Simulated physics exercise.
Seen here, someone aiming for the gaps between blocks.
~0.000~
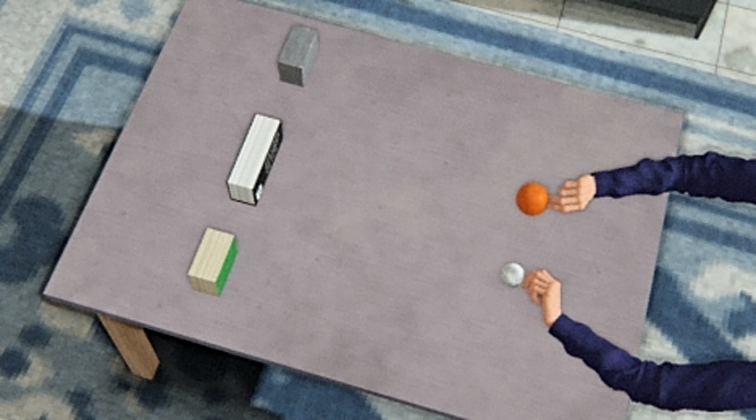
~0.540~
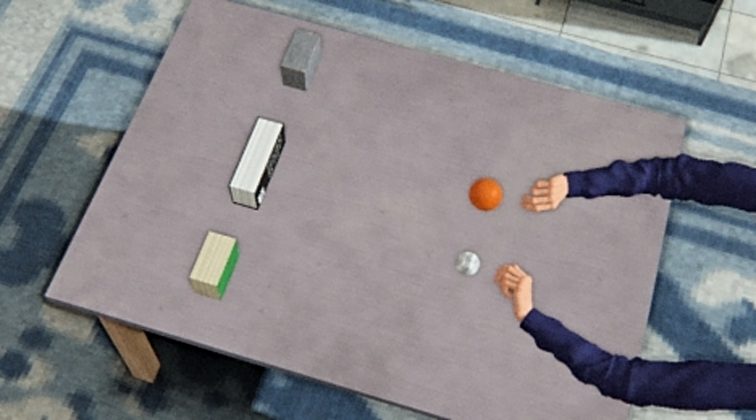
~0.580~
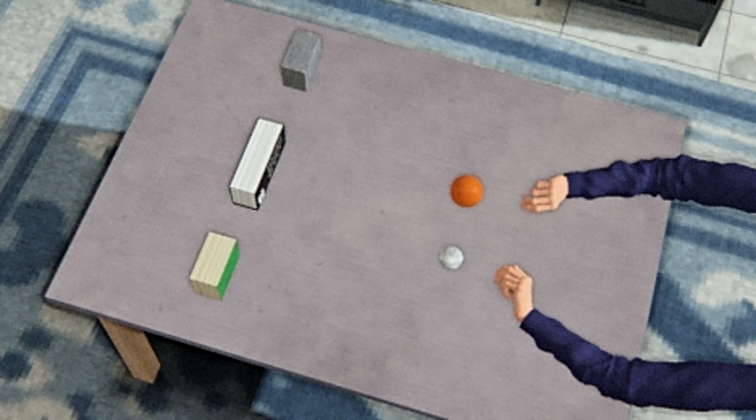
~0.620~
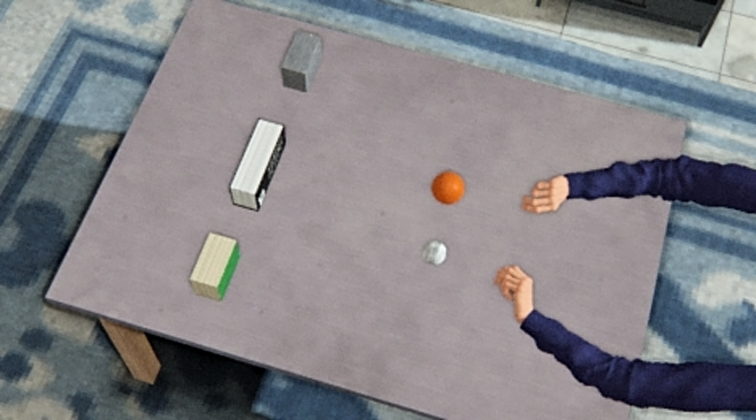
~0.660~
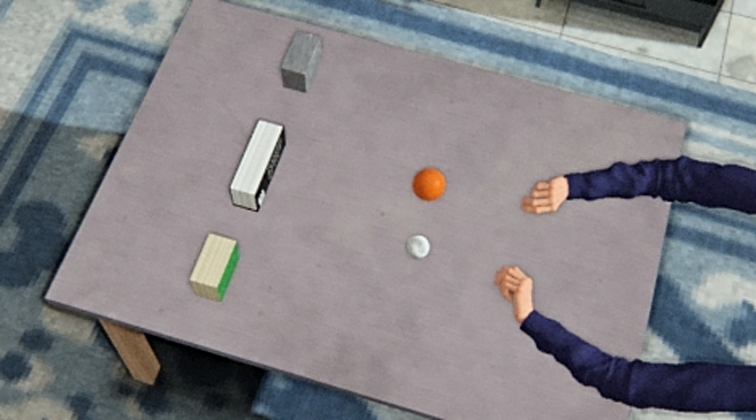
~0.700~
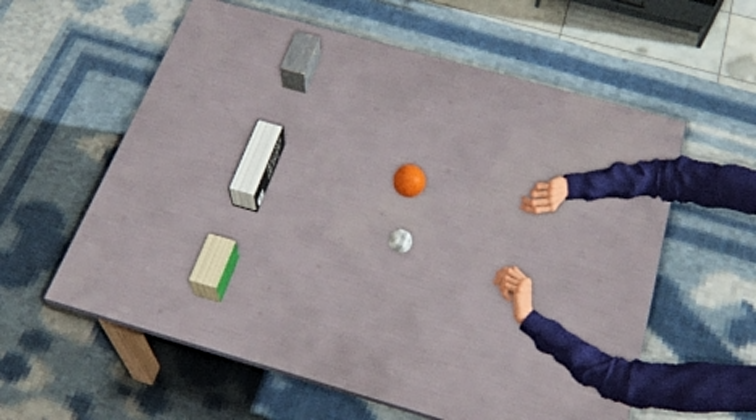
A white ball and an orange ball roll leftward side by side across a grey tabletop after two hands release them, moving partway toward a grey block, a black-and-white book and a green-sided block while the hands stay behind.
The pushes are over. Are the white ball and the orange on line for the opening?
In the end the white ball bounces off, the orange bounces off.
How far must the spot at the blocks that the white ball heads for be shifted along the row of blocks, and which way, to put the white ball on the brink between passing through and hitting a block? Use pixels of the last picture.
A shift of 24 pixels, going down.
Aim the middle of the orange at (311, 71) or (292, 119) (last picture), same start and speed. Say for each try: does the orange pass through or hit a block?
The orange does not get past; makes the gap.
After 0.94 s, white ball heading on near (304, 206); orange heading on near (298, 158).
After 1.56 s, white ball coming back near (304, 199); orange coming back near (331, 183).
By the end (2.3 s), the white ball hits a block; the orange hits a block.
